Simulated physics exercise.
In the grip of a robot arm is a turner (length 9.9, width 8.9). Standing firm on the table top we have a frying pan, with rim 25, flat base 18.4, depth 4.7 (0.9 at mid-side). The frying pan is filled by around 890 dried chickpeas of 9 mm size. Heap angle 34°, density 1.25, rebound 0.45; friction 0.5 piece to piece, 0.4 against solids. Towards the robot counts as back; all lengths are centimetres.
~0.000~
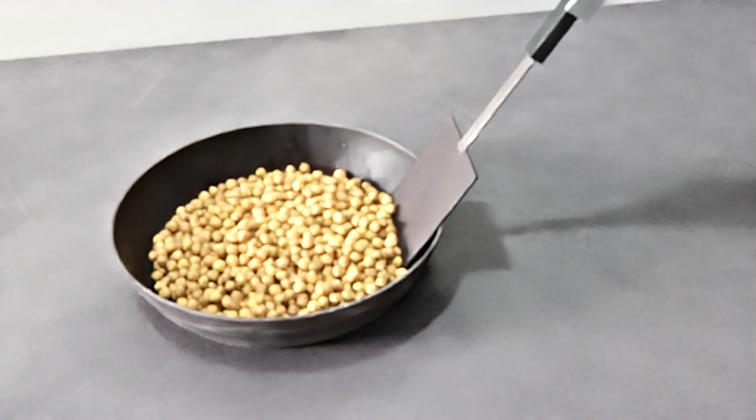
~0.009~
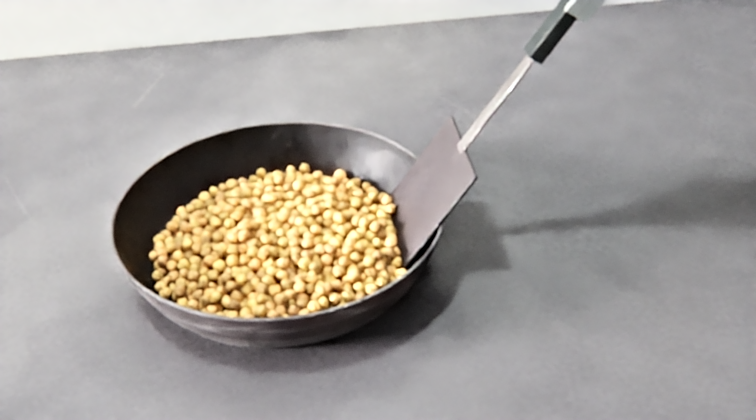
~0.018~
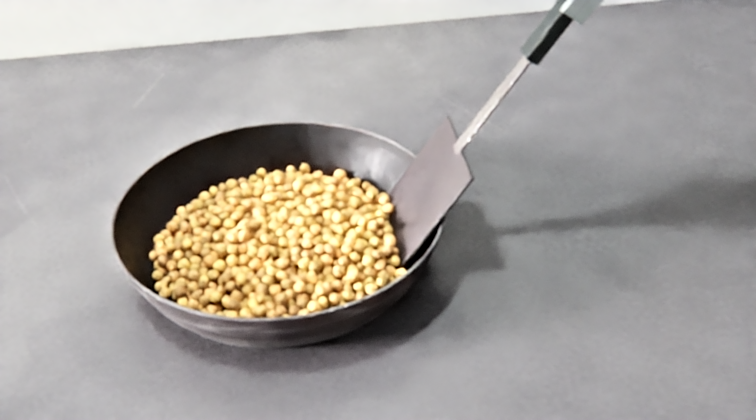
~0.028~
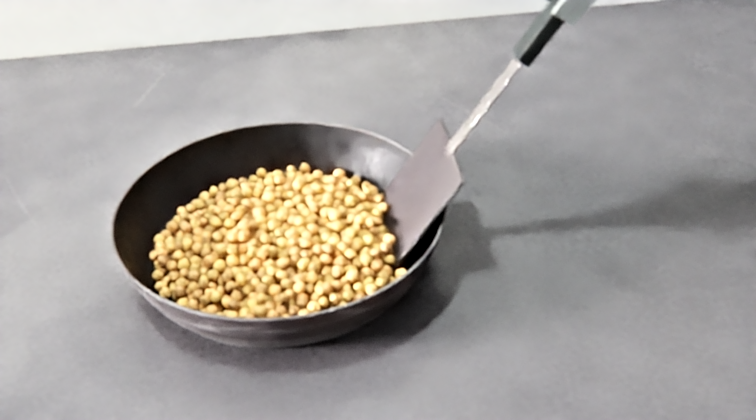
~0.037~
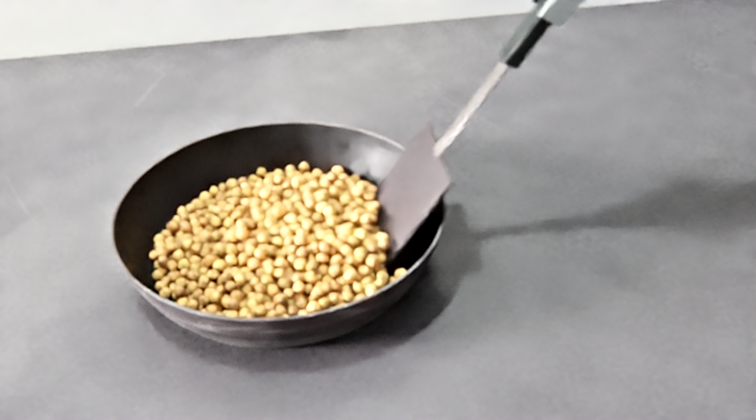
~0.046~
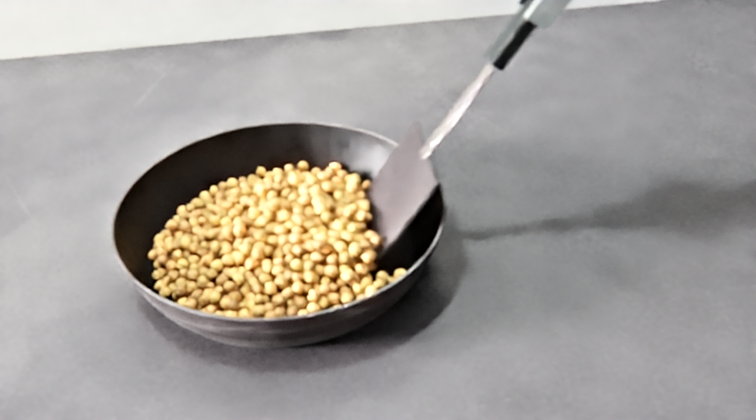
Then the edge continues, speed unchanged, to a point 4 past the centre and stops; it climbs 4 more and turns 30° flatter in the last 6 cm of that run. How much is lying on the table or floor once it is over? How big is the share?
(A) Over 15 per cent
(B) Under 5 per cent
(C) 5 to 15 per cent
5 to 15 per cent.
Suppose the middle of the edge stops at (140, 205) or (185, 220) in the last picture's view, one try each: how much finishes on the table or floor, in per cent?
Close to 25 and close to 15 per cent, respectively.
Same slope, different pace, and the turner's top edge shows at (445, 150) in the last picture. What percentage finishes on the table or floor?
I'd say around 0 per cent.
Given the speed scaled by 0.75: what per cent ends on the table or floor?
Near 0 in a hundred.
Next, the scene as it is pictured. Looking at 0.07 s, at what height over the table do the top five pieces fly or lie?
Roughly 5 cm.
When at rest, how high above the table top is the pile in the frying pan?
Close to 5.0 centimetres high.
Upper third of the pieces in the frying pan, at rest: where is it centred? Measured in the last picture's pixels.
Roughly at (184, 242).
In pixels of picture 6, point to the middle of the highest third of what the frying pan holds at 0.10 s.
Around (265, 227).
By 0.07 s, sloping 54°, highest piece 5 above the table; 893 in the frying pan.
By 0.10 s, sloping 44°, highest piece 6 above the table; 893 in the frying pan.
By 0.31 s, sloping 25°, highest piece 6 above the table; 817 in the frying pan, 70 on the table or floor, 6 on the blade or in flight.
By 1.36 s, sloping 25°, highest piece 5 above the table; 817 in the frying pan, 76 on the table or floor.
Final count, 817 in the frying pan, 76 on the table or floor. That is 9 % on the table or floor.
